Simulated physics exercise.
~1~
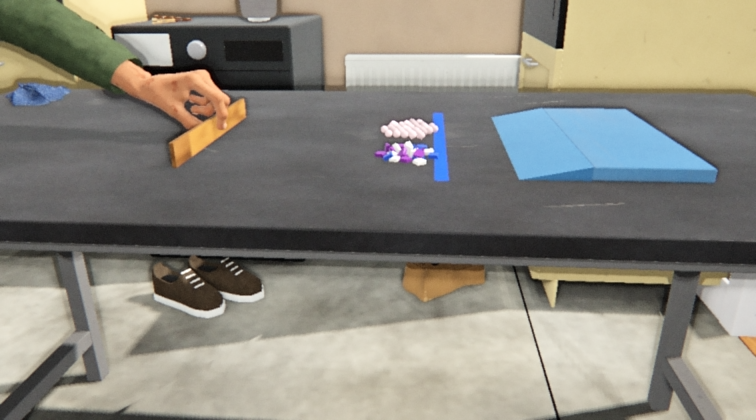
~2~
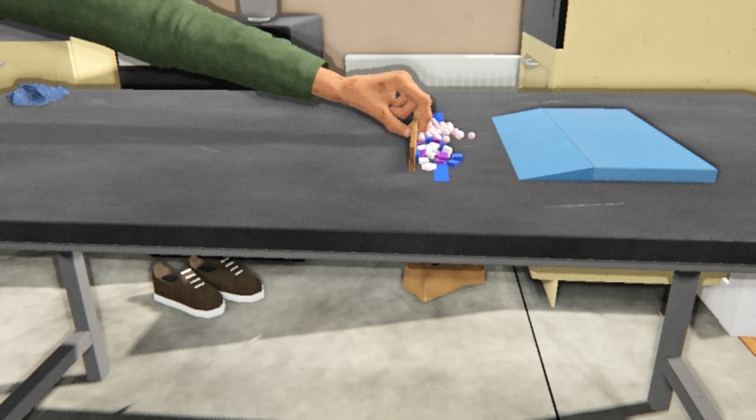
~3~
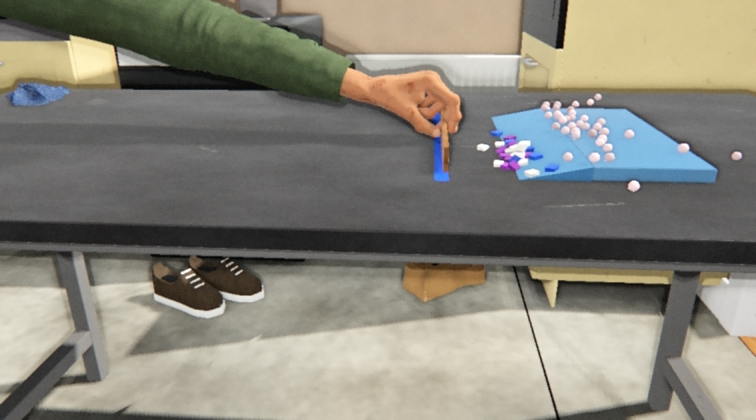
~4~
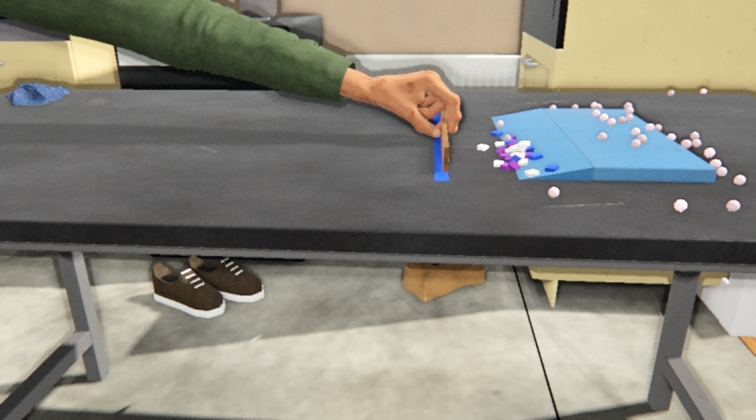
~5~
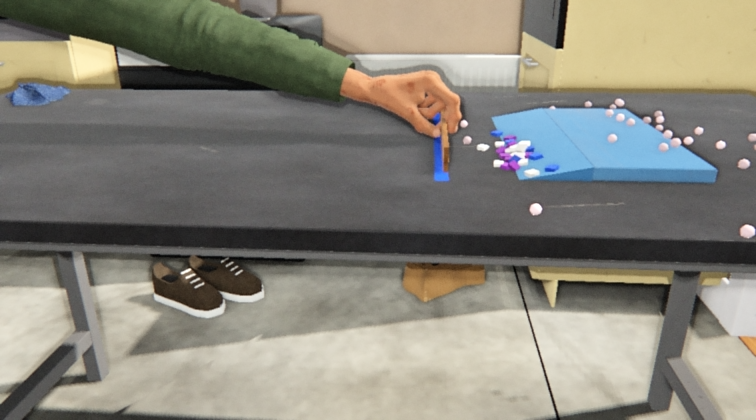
Pale pink beads scattered over a blue ramp and slab after a hand swept two small piles rightward with a wooden strip, stopping at blue tape; the purple, white and blue bits settled around the ramp's lower edge while the beads rolled widely.
